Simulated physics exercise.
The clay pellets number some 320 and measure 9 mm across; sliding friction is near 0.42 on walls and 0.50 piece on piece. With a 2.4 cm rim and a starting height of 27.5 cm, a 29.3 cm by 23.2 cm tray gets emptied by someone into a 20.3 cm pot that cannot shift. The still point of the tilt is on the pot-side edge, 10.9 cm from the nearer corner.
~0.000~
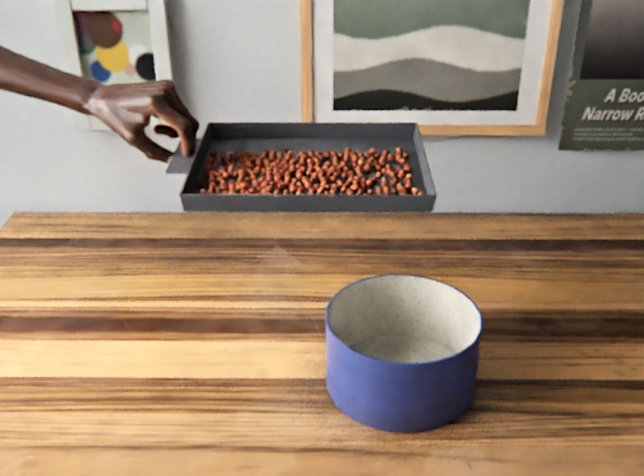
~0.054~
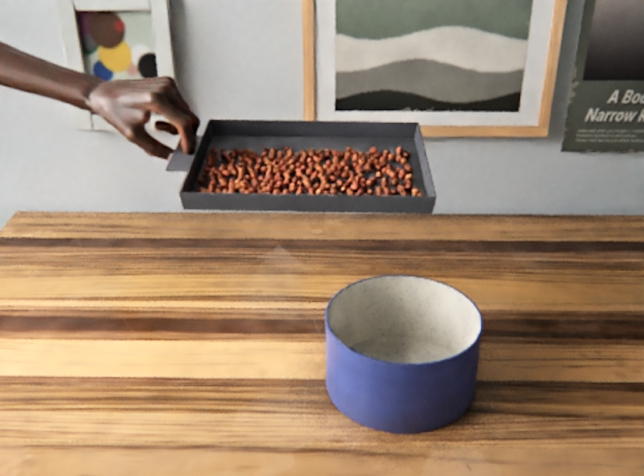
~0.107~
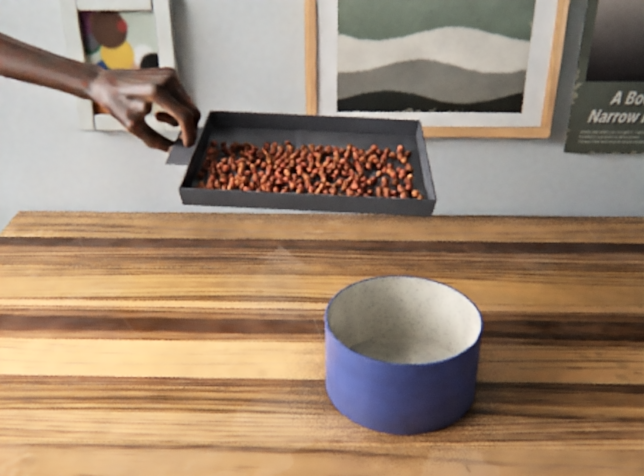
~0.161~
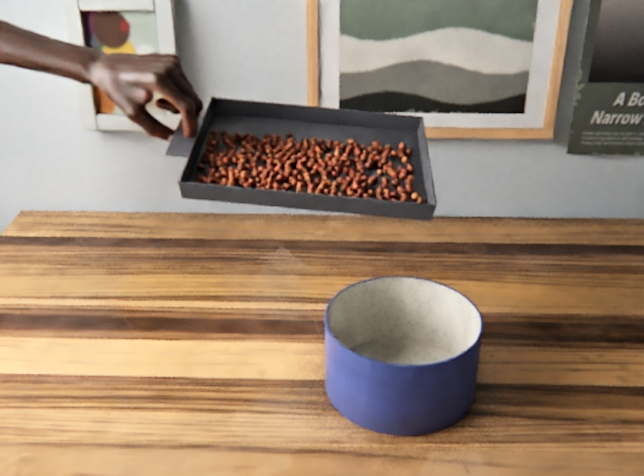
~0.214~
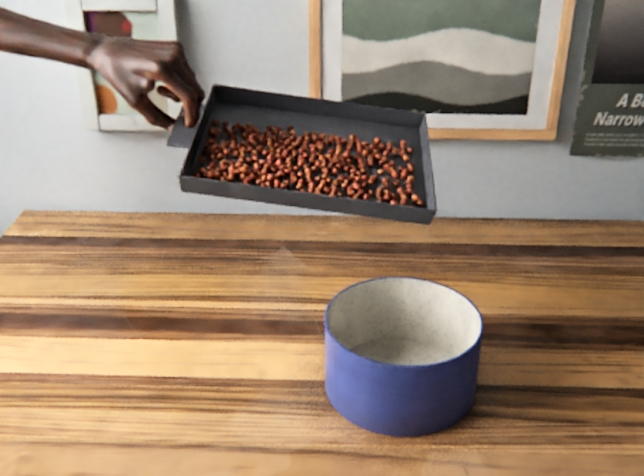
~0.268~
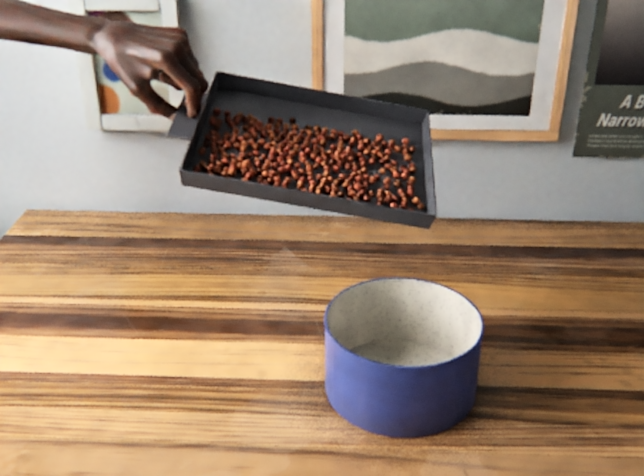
The clip shows a hand holding a dark tray of small reddish-brown pieces behind a blue pot on a striped wooden table, first nearly level, then gradually tilting it so its far side rises and right front corner dips slightly.
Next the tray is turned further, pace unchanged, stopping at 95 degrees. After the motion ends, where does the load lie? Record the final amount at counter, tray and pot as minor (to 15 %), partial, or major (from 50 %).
Final: Counter minor, tray minor, pot major.
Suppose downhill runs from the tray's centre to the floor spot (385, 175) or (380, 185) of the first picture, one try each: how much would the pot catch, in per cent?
Some 45 and 95 per cent.
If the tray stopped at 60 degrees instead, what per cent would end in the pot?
Then about 0 per cent.
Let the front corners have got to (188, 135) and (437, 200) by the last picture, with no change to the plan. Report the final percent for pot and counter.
Pot: 55, counter: 45.
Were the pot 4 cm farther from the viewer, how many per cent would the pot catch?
85 per cent.
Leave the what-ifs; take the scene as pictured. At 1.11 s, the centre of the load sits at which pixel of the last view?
The middle of the load should be at about (358, 172) by then.
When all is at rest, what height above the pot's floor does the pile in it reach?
It reaches roughly 2.5 cm.
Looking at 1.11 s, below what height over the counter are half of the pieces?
Roughly 32 cm.
After 0.77 s, tilt 53 degrees; the tray holds 100 %, the pot 0 %.
After 1.11 s, tilt 79 degrees; the tray holds 100 %, the pot 0 %.
Then, at 1.54 s, tilt 95 degrees; the tray holds 30 %, the pot 40 %.
At rest (2.8 s), counter 10 %, tray 0 %, pot 90 %.
